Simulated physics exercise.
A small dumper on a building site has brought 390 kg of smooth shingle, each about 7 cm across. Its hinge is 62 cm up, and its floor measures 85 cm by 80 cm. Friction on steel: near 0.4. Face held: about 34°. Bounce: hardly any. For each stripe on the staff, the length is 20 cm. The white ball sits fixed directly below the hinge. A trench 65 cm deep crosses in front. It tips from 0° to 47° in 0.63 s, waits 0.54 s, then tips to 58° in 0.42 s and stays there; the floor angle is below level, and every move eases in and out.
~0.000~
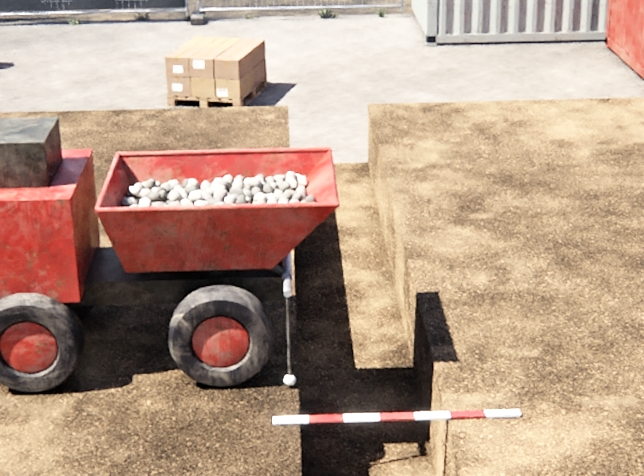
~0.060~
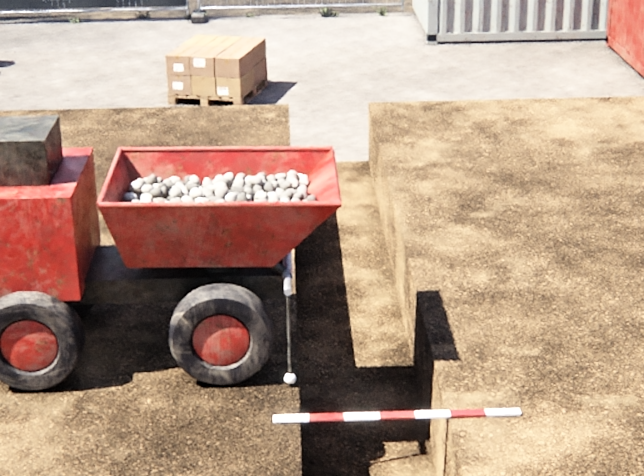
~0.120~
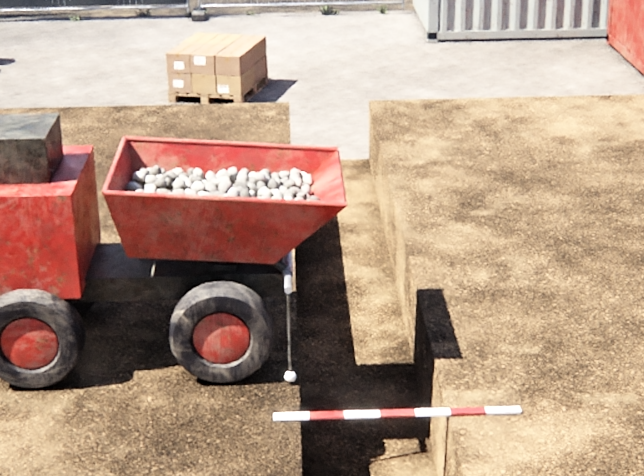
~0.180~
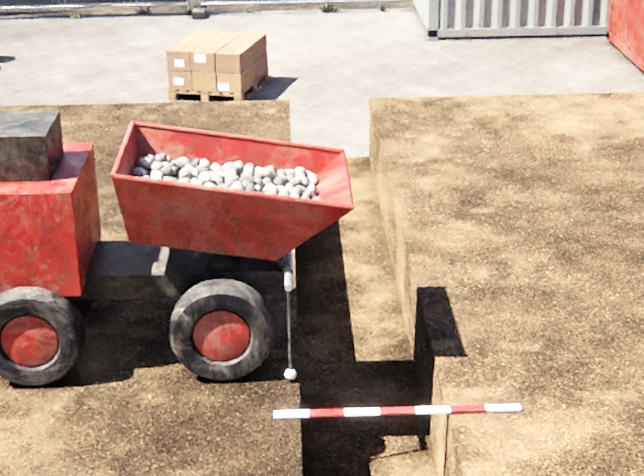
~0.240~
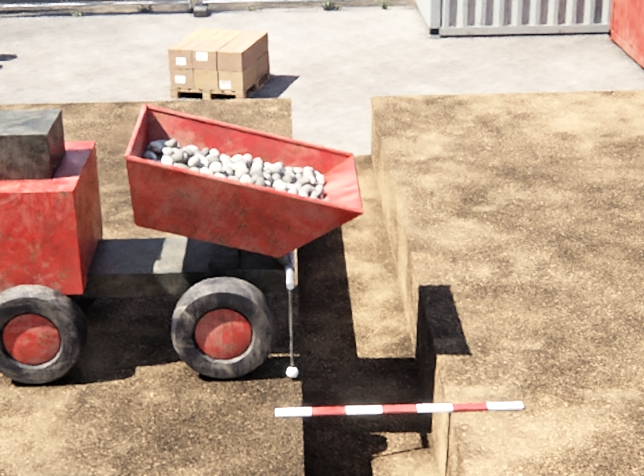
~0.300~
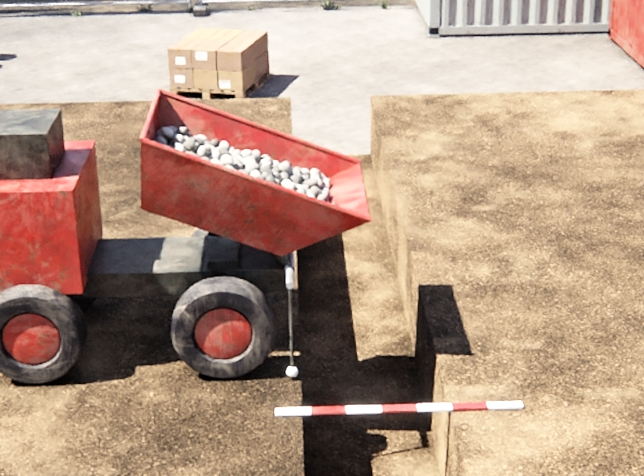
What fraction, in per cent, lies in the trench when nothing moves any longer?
The fraction is about 70 per cent.
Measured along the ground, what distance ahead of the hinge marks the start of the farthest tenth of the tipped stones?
About 130 cm ahead of the hinge.
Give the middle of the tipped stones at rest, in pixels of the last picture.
The middle should be near (410, 404).
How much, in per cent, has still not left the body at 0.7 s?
100%, roughly.
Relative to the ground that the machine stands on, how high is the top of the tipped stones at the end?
Around 22 cm above it, I'd say.
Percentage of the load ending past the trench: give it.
I'd put it at around 30 per cent.
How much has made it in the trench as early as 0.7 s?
Around 0 per cent of it.
After 0.5 s the floor is at 39°; 100 % in the body; the foremost stones are at (347, 221).
After 0.7 s the floor is at 47°; 100 % in the body; the foremost stones are at (383, 225).
After 2.0 s the floor is at 58°; 43 % in the body, 29 % in the trench, 27 % past the trench; the foremost stones are at (602, 325).
After 4.6 s the floor is at 58°; 0 % in the body, 68 % in the trench, 32 % past the trench; the foremost stones are at (621, 324).
